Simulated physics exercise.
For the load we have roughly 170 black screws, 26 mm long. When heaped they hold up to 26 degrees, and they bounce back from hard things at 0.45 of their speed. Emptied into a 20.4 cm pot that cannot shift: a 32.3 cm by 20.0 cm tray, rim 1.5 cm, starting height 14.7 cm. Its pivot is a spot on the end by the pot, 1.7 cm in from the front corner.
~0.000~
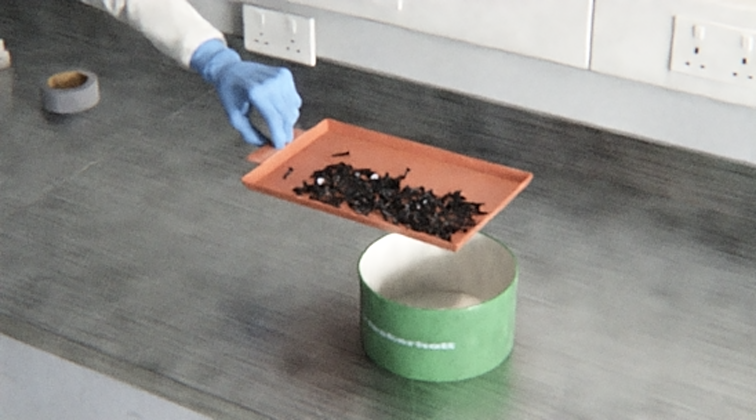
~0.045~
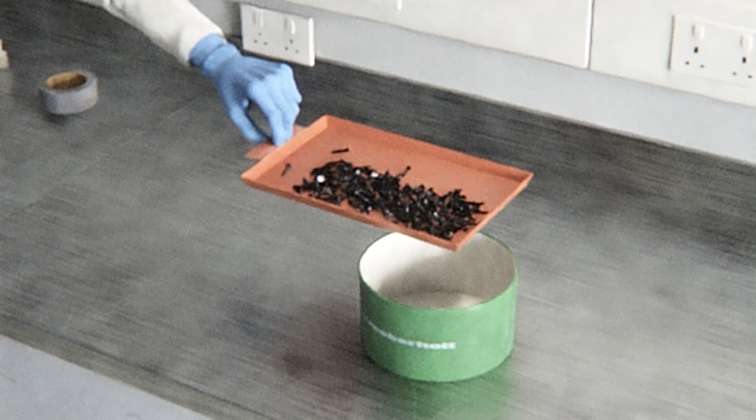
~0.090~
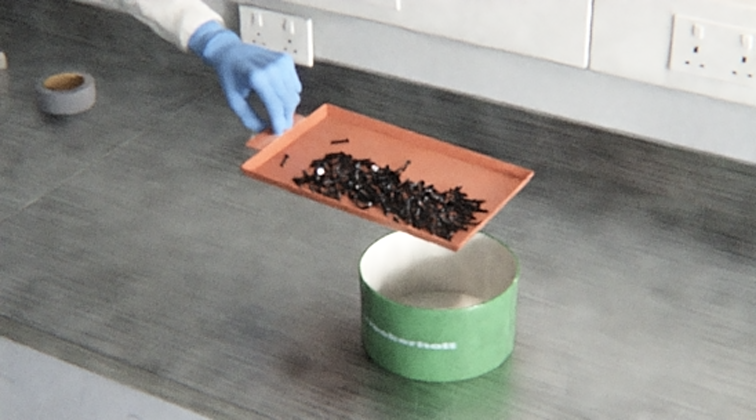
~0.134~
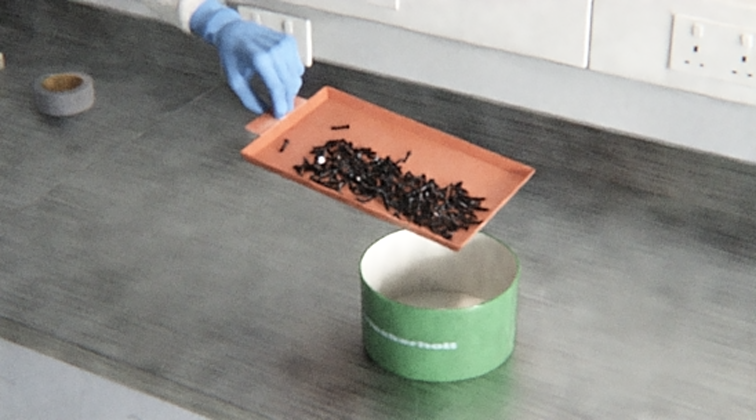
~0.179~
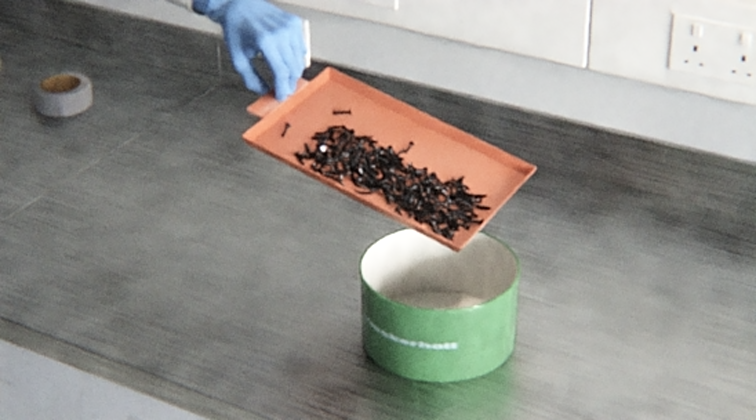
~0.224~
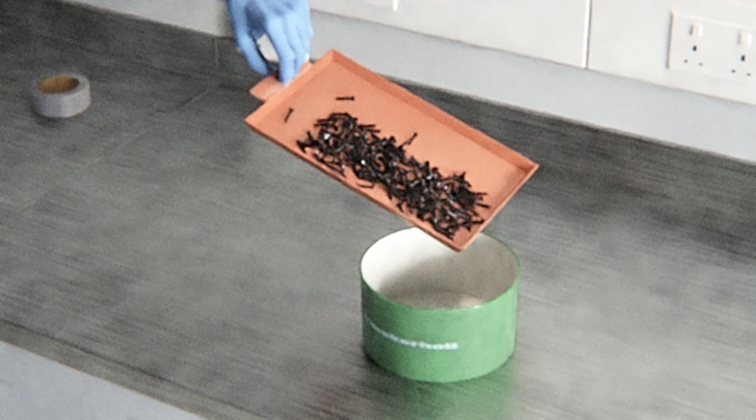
The clip shows a blue-gloved hand holding an orange tray of small black screws above a green pot on a grey worktop, then steadily raising the handle end so the tray slopes more steeply down toward the right.
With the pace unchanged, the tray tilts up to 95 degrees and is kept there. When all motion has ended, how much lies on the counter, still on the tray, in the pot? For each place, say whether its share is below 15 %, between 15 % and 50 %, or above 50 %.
My prediction: Counter: A moderate amount. Tray: Little. Pot: More than half.
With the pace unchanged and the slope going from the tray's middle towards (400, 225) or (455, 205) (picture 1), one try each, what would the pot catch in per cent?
Estimate: Some 95 % and some 30 % respectively.
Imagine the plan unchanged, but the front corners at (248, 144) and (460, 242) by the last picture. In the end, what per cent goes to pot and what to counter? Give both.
The pot gets 65 and the counter 35.
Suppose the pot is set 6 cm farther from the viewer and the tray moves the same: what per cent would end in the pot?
Share in pot: Approx. 30 %.
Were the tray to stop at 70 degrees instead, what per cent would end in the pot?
I'd say close to 60 percent.
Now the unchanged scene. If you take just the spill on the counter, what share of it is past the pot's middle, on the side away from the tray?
Share past the middle: Roughly 100 percent.
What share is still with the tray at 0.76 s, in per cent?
Something like 10 percent, roughly.
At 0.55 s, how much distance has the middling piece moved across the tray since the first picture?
Displacement on the tray: About 8 cm.
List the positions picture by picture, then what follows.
In the first picture, tray tilt 0 degrees, front corners at (247, 178) and (455, 241); middle of the pieces at (392, 196); pot at (438, 266).
In the second picture, tray tilt 1 degrees, front corners at (247, 175) and (456, 241); middle of the pieces at (392, 195).
In the third picture, tray tilt 4 degrees, front corners at (247, 166) and (457, 242), lowest corner right front; middle of the pieces at (393, 190).
In the fourth picture, tray tilt 9 degrees, front corners at (247, 151) and (458, 242), lowest corner right front; middle of the pieces at (394, 183).
In the fifth picture, tray tilt 14 degrees, front corners at (249, 135) and (459, 243), lowest corner right front; middle of the pieces at (396, 176).
In the sixth picture, tray tilt 19 degrees, front corners at (252, 120) and (461, 244), lowest corner right front; middle of the pieces at (398, 170); pot at (440, 266). The tray's pace is about 115 degrees a second.
After 0.55 s, tilt 57 degrees; the tray holds 100 %, the pot 0 %.
Then, at 0.76 s, tilt 81 degrees; the tray holds 10 %, the pot 40 %.
After 1.09 s, tilt 95 degrees; the tray holds 0 %, the pot 60 %.
In the end, at 2.1 s, counter 40 %, tray 0 %, pot 60 %.
